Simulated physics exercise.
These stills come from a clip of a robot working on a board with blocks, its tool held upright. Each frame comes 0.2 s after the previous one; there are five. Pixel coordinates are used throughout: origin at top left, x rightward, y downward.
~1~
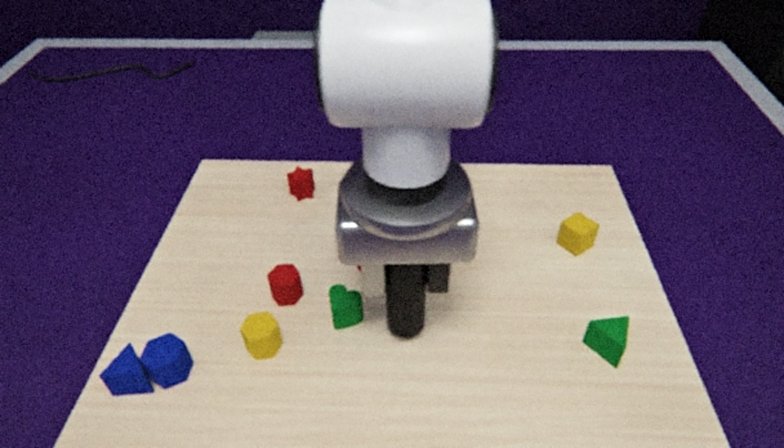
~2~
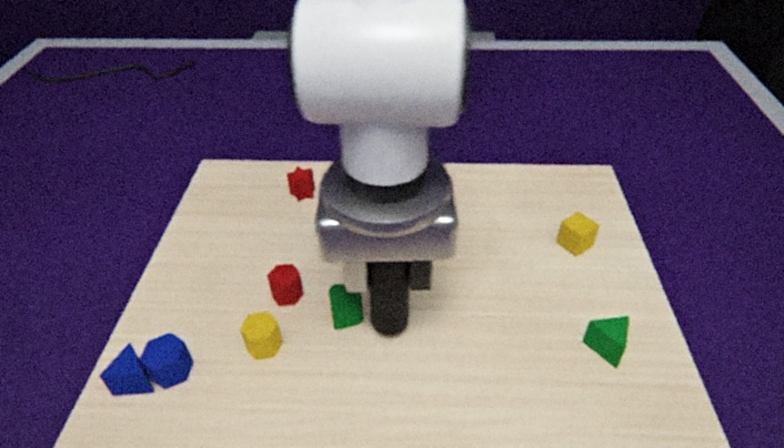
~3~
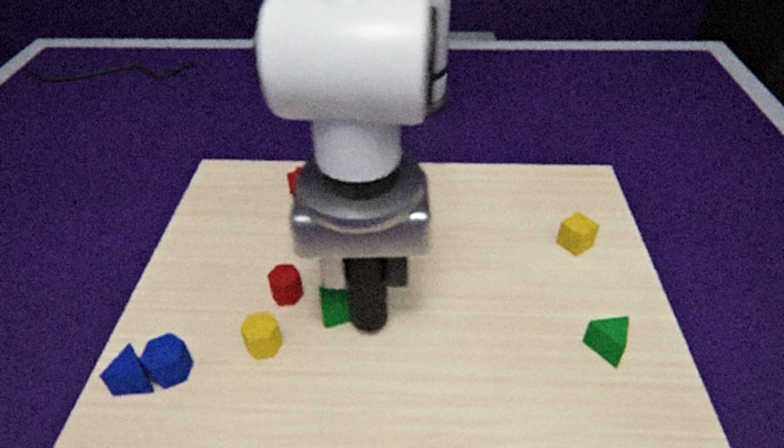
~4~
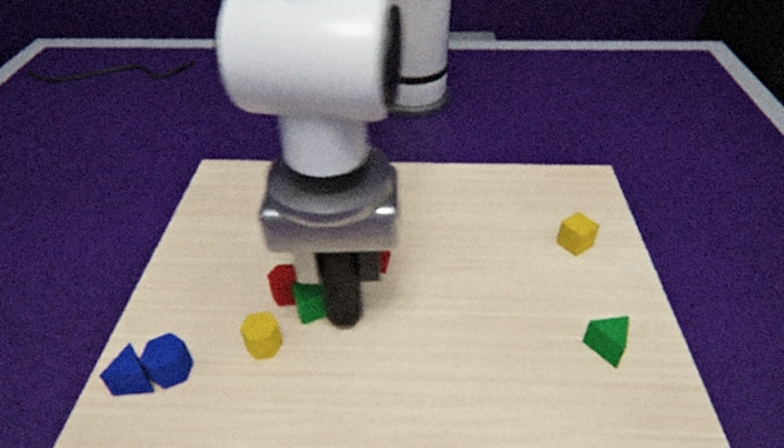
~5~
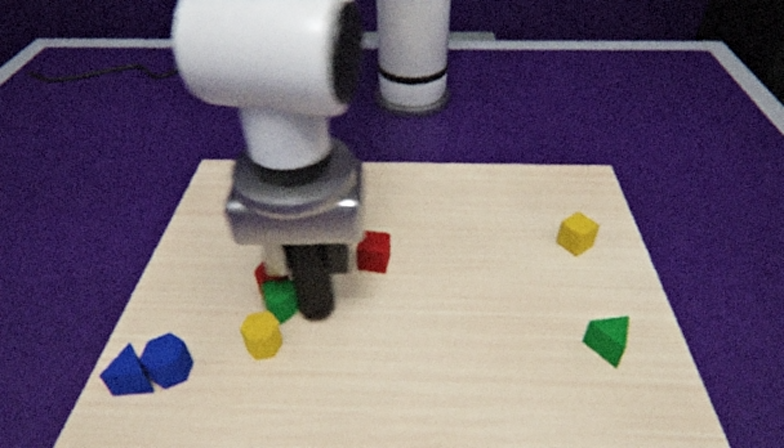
On a pale wooden board over a purple surface, seen from above at an angle by a still camera, a white and grey robot arm holds a dark tool down. Red, yellow and blue blocks and a green heart sit left and centre, with a yellow block and a green one at right. The arm sweeps left, pushing the green heart toward the red hexagon and uncovering a red block behind.
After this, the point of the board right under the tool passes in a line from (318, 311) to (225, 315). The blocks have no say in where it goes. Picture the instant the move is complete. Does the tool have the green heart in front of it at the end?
My answer is yes.
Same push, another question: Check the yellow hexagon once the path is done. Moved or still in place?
Its place stays the same.
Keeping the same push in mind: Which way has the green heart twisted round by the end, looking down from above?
Turns anticlockwise.
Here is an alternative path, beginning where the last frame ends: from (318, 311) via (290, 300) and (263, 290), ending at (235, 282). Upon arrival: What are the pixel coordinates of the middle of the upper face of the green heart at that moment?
The middle of the upper face of the green heart will lie at about (236, 290) in the picture.
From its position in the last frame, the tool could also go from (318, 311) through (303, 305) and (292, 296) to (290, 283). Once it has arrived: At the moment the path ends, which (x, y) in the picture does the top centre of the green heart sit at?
The middle of its upper face will lie at (255, 289).
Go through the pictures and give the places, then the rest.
In the first picture, lower end of the tool (406, 323), tops of blocks, yellow hexagon (259, 325), red hexagon (283, 274), green heart (343, 296).
In the second picture, tool (390, 320), blocks as before.
In the third picture, tool (369, 317), green heart (333, 295).
In the fourth picture, tool (345, 311), green heart (308, 291).
In the fifth picture, tool (317, 304), yellow hexagon (259, 325), red hexagon partly hidden, green heart (278, 290).
On the path given first. Halfway along, tool (269, 307); red hexagon (268, 268); green heart (229, 294), turned 15° anticlockwise.
At the end, tool (223, 308); yellow hexagon not moved; red hexagon (268, 268); green heart (184, 301), turned 45° anticlockwise.
